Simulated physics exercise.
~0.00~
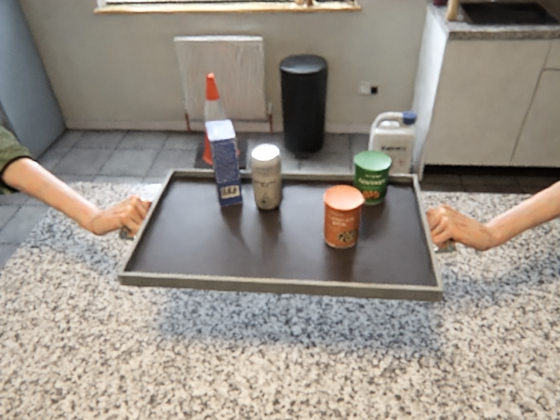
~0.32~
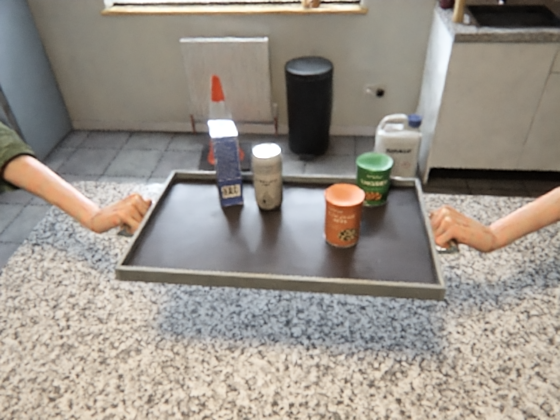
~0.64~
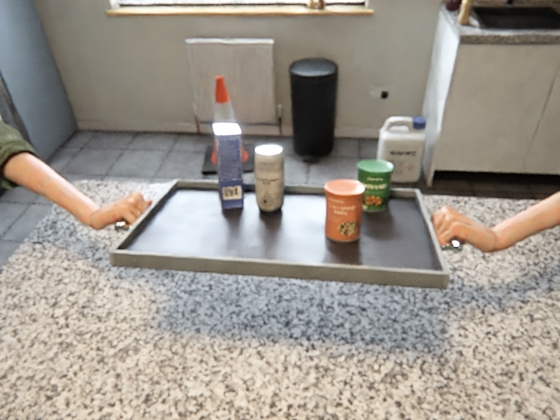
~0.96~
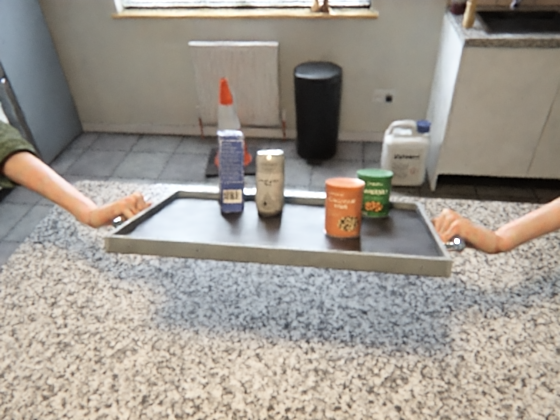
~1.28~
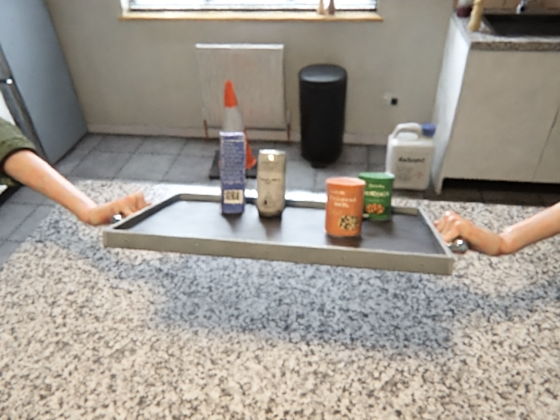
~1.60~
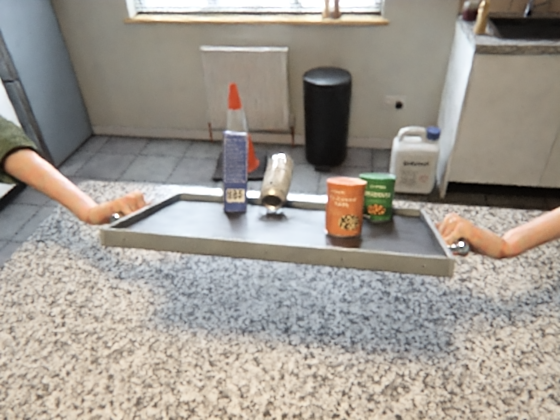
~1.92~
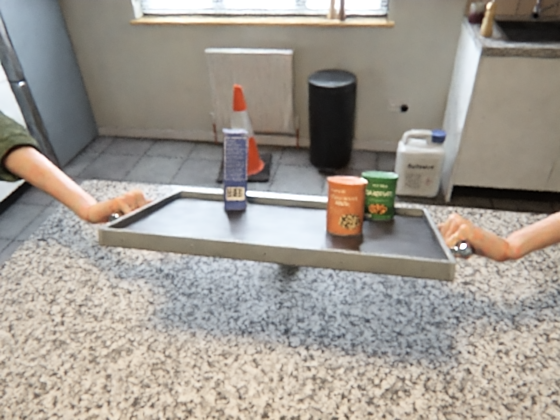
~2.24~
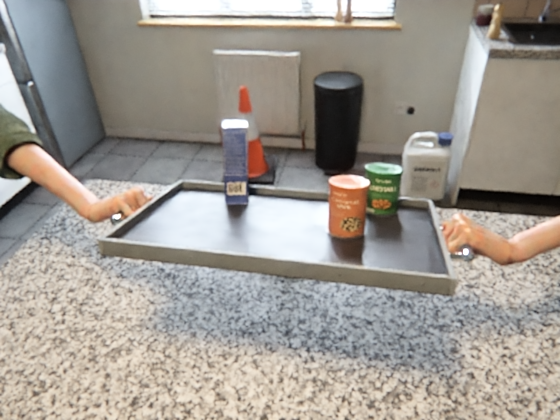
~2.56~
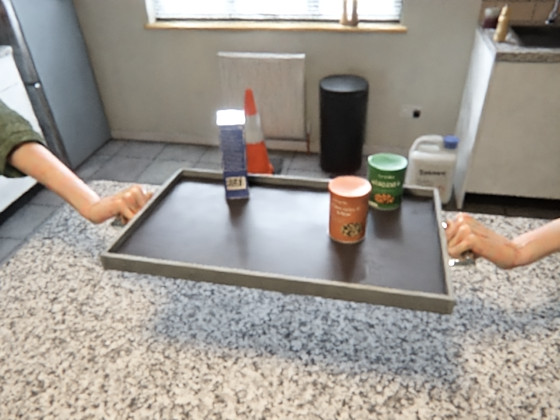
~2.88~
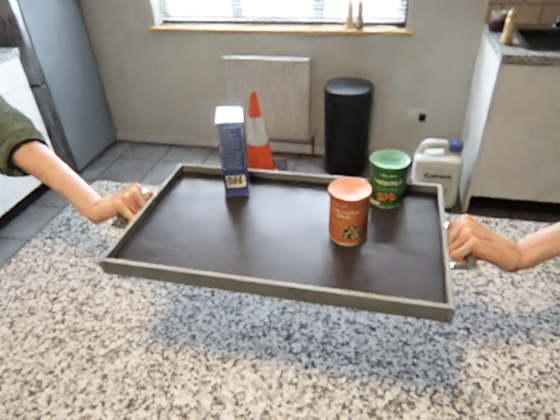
In a kitchen, two hands held a tray with a blue carton, a white can and orange and green tins, tipping its far edge down until the can toppled off the back, then levelling it with the other three still standing.
